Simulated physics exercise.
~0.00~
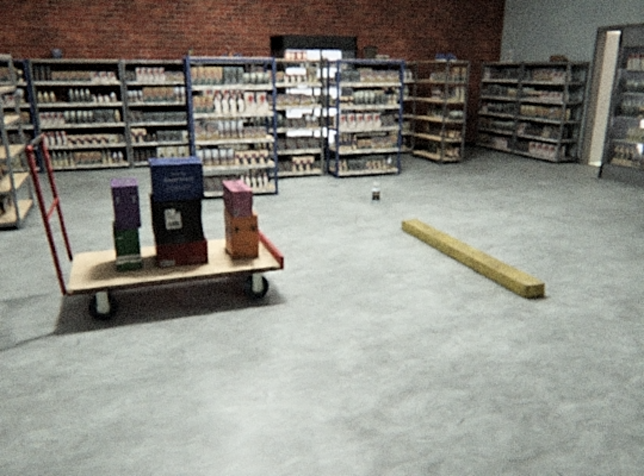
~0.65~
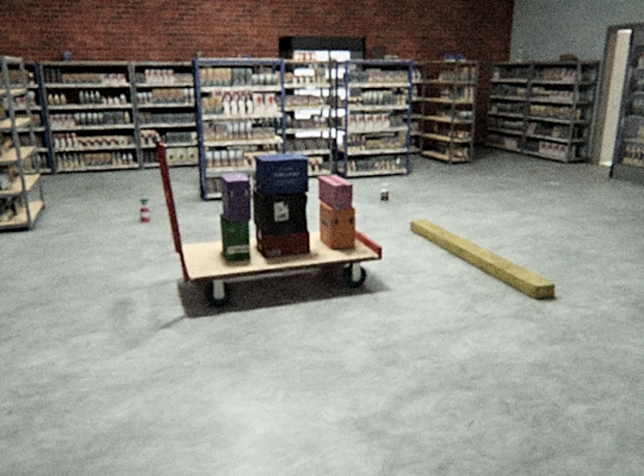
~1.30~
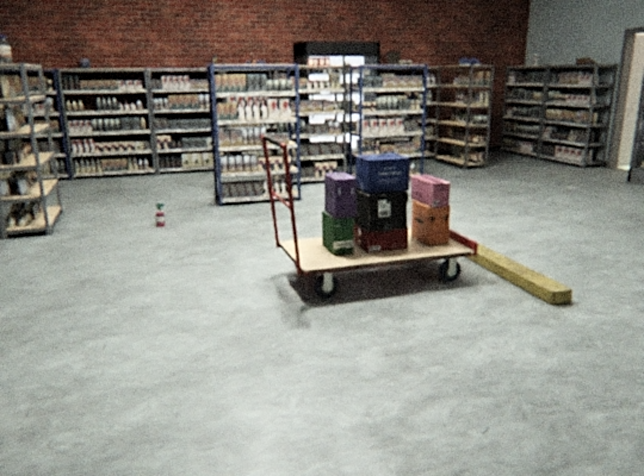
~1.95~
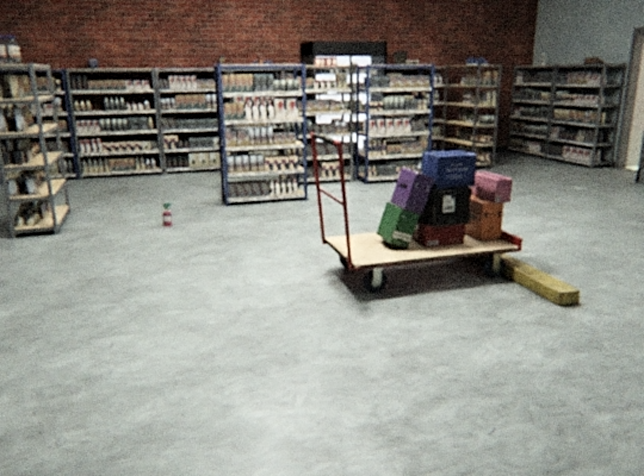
In a storeroom, a loaded trolley rolls right to a kerb and its boxes tilt.
